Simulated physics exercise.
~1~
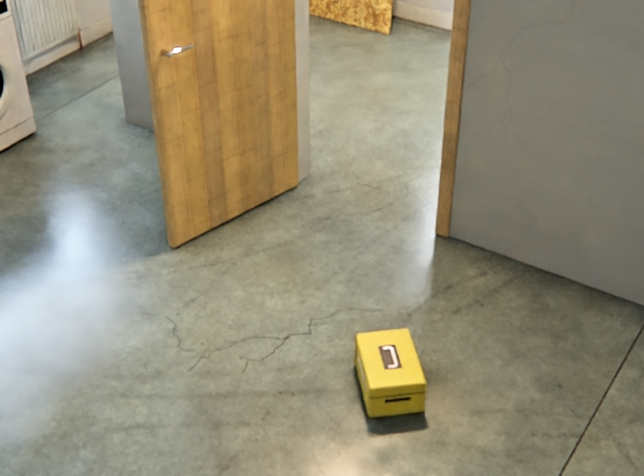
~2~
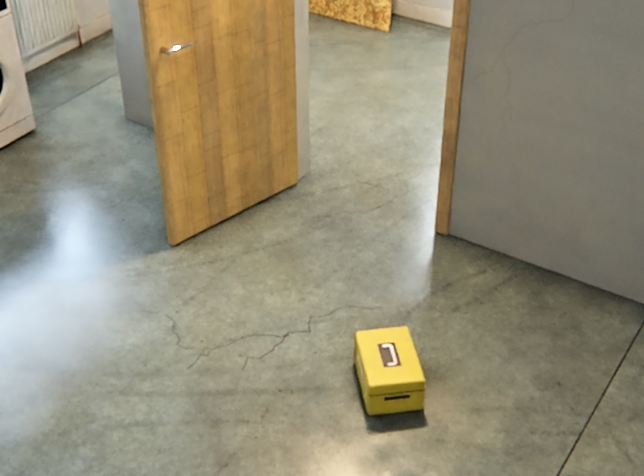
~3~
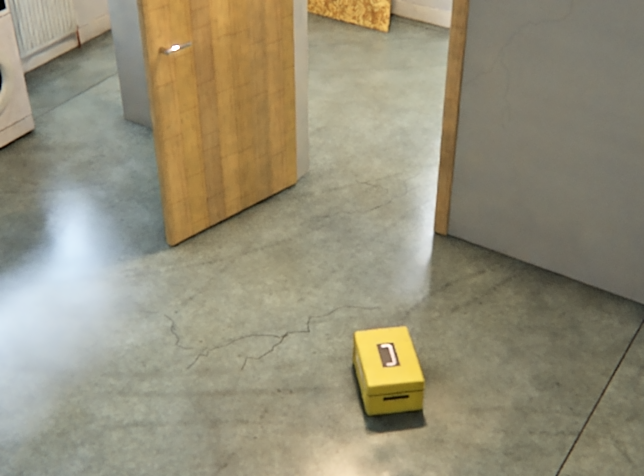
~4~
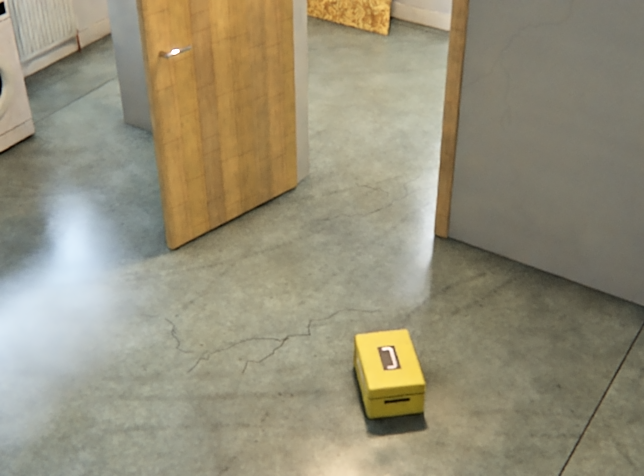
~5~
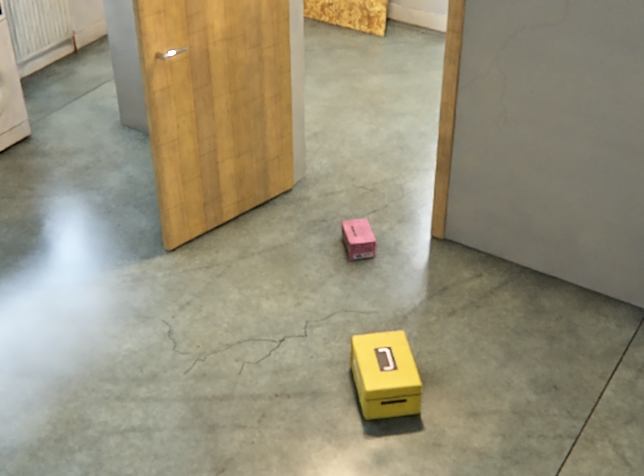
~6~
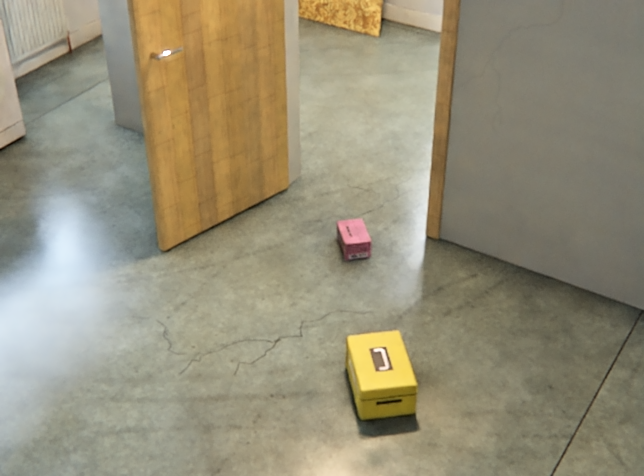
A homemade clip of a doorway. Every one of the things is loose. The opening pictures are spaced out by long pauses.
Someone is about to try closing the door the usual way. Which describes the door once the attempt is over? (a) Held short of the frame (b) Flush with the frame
Answer: B.
Then, 1.40 s later than the last frame, door at 46°.
Then, 2.00 s later than the last frame, door at 14°; pink box moved about its own width near (384, 224).
When it is over, door at 0°; moved from the start, pink box; yellow toolbox as before. End places, in pixels of the last picture, pink box near (407, 204).
